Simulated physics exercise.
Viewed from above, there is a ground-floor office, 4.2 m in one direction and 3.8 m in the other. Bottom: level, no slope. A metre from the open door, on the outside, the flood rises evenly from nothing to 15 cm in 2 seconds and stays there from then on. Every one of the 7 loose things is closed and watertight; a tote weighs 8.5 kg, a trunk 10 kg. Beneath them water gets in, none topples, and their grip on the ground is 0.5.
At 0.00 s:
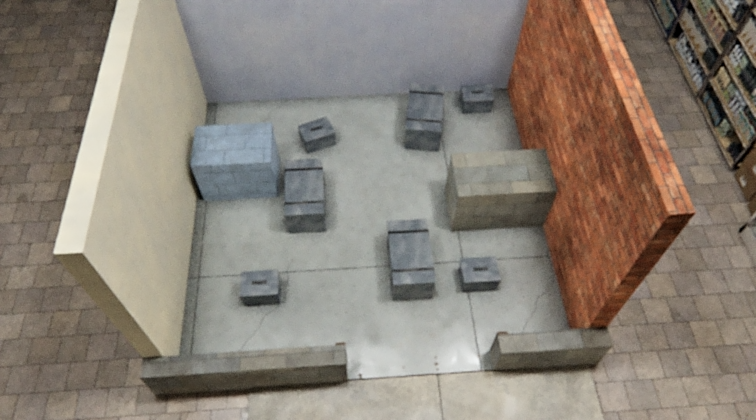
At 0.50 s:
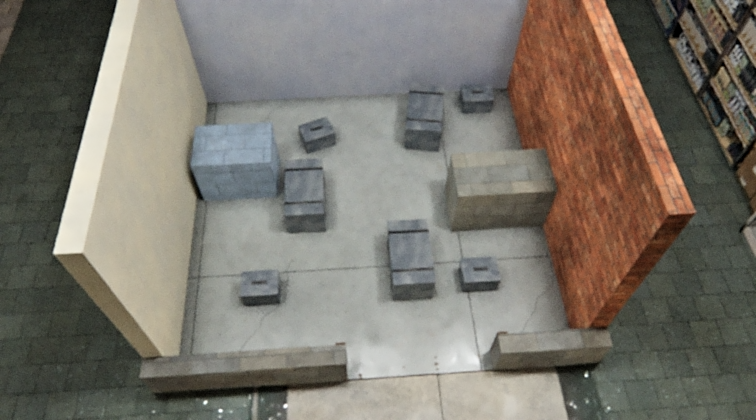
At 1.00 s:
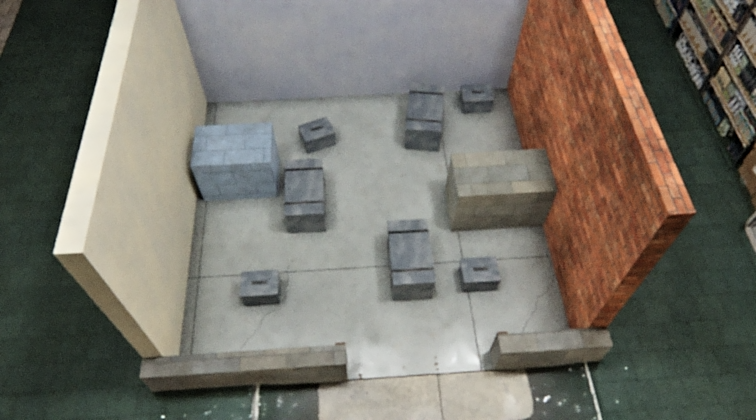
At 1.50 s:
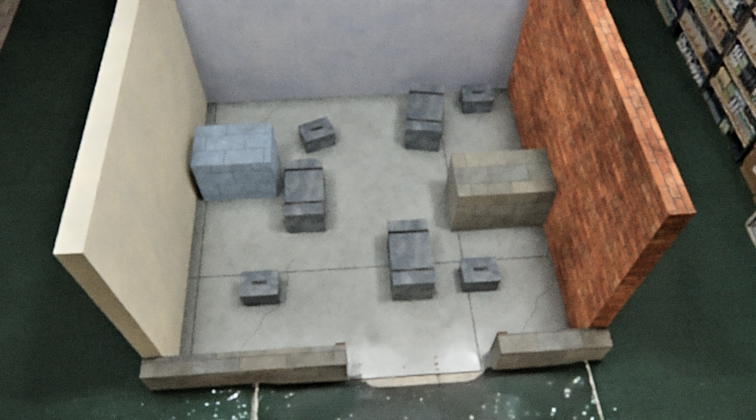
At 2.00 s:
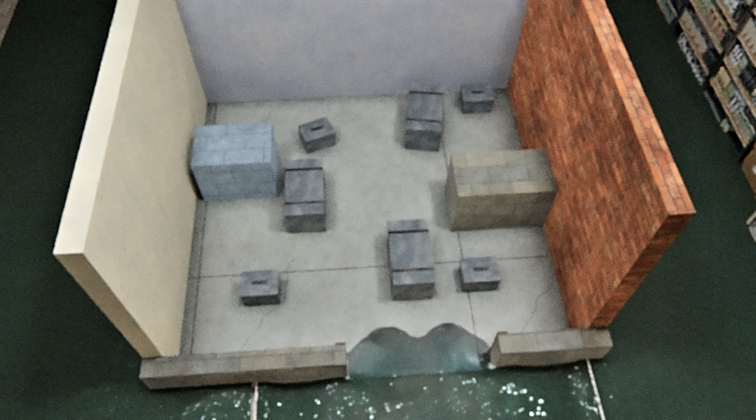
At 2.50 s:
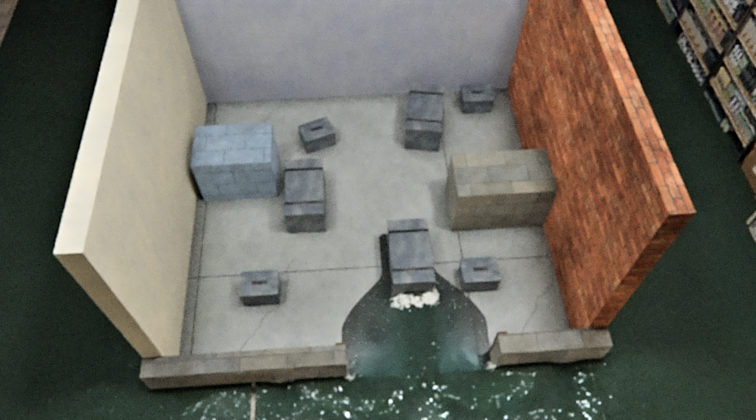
Walled room with grey blocks seen from above as dark water covers the ground outside, then spreads through the front opening.
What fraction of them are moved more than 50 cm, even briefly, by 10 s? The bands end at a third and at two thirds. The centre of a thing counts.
Two in three or more.
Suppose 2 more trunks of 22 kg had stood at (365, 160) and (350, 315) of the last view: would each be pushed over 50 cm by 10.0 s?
First one goes beyond it, second one stays within it.
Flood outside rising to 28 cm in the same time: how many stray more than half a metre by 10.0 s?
So the tally would be 6.
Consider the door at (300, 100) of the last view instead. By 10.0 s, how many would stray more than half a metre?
Then it comes to 3 of them.
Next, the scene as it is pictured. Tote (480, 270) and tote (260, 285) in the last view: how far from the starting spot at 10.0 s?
One is off by 40 cm, the other by 0 cm, in the order asked.
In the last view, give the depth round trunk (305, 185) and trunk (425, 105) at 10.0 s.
Depth approx. 7 cm / 7 cm.
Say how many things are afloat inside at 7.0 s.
Answer: 3.
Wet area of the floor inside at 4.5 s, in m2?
Wet: Near 8.5 m2.
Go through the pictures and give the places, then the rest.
The first picture shows a trunk at (411, 251) rests on the ground; a tote at (317, 129), on the bottom; water covers 0.0 m2; 0 of 7 have shifted.
The second picture shows a trunk at (411, 251), on the bottom; a tote at (317, 129) rests on the ground; water covers 0.0 m2; 0 of 7 have shifted.
The third picture shows a trunk at (411, 251) rests on the ground; a tote at (317, 129), on the bottom; water covers 0.0 m2; 0 of 7 have shifted.
The fourth picture shows a trunk at (411, 251) rests on the ground; a tote at (317, 129), on the bottom; 0.0 m2 under water; 0 of 7 have shifted.
The fifth picture shows a trunk at (411, 251) rests on the ground; a tote at (317, 129) rests on the ground; 0.3 m2 under water; 0 of 7 have shifted.
The sixth picture shows a trunk at (411, 250) rests on the ground; a tote at (317, 129), on the bottom; 1.1 m2 under water; 0 of 7 have shifted.
After 3.5 s 1 of 7 are over 50 cm from their spots; 0 afloat.
After 4.5 s 1 of 7 are over 50 cm from their spots; 1 afloat.
After 7.0 s 2 of 7 are over 50 cm from their spots; 3 afloat.
After 10.0 s 4 of 7 are over 50 cm from their spots, and 5 have been at some point; 6 afloat.
